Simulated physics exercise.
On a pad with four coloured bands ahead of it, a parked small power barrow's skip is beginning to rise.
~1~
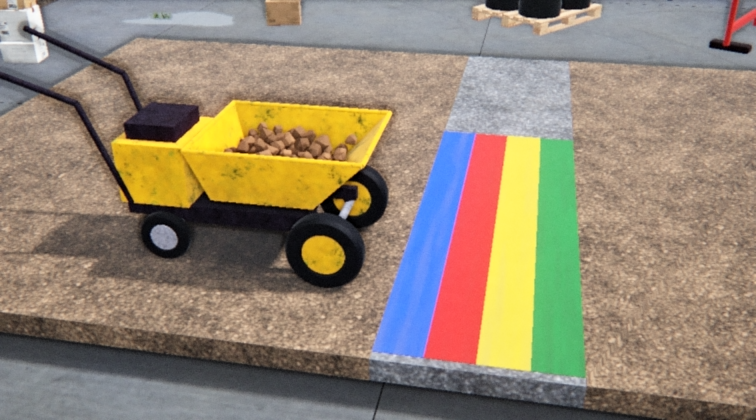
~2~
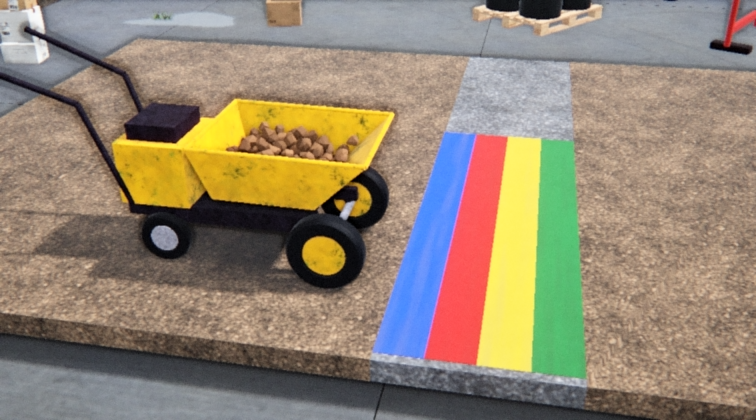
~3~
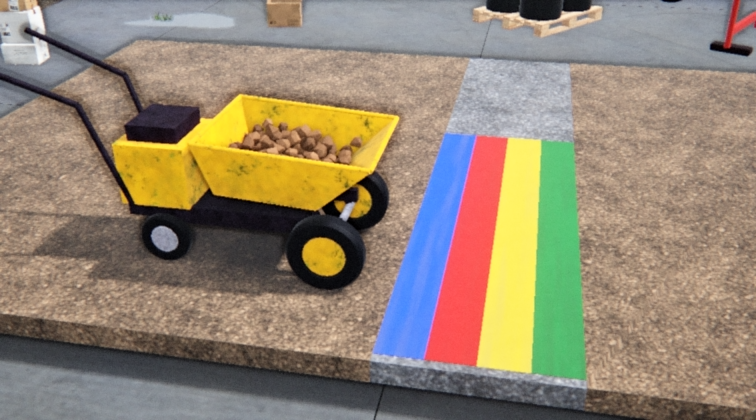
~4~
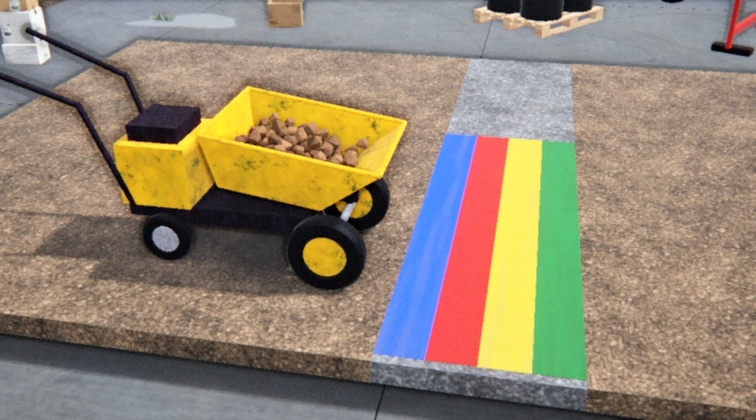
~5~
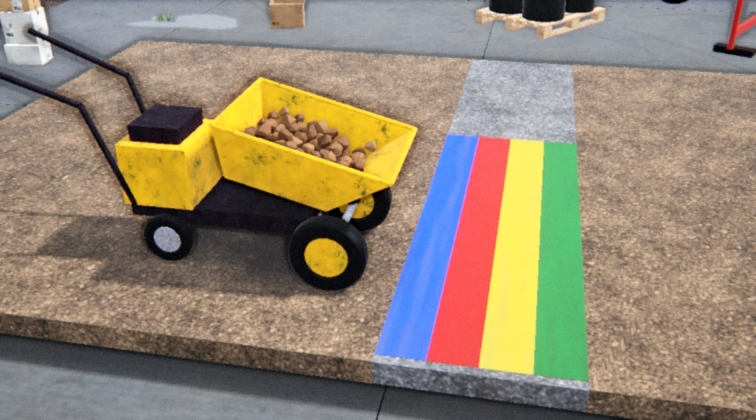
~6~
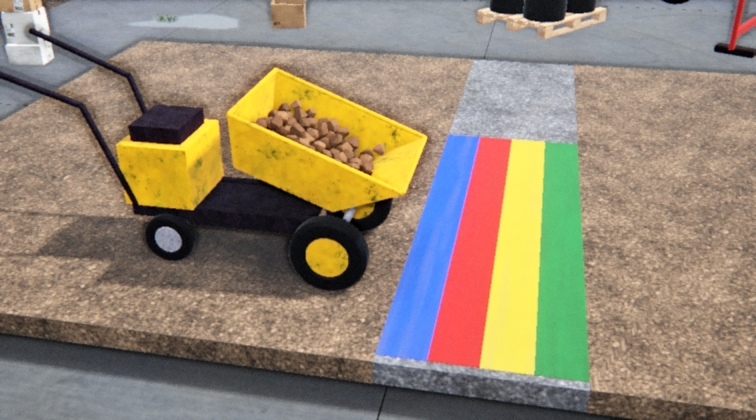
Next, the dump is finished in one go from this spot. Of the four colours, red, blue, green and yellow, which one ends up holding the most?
The red one holds the most.
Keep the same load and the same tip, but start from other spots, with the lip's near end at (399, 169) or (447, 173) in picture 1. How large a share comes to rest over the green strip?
Roughly 30 percent first, then roughly 40 percent.
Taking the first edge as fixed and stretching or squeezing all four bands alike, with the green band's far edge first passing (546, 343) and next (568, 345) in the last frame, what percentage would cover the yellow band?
30 per cent, then 30 per cent, roughly.
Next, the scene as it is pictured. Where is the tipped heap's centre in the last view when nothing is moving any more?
I'd place the middle at about (498, 270).
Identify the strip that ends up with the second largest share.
Following the top strip comes the yellow one.
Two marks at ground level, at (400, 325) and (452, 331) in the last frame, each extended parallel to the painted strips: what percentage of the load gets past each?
I'd say some 100 in a hundred, and after that 80 in a hundred.
Shortly afterwards, skip tipped steeply; the whole lot in the skip.
Next, skip tipped right over; near half in the skip; only a few over the blue strip; near a third over the red strip; a little over the yellow strip.
Some moments later, skip tipped right over; a little in the skip; only a few over the blue strip; near a third over the red strip; near a quarter over the yellow strip; a little over the green strip; a little off the paint.
In the end, skip tipped right over; only a few in the skip; a little over the blue strip; near a third over the red strip; near a quarter over the yellow strip; a little over the green strip; a little off the paint.
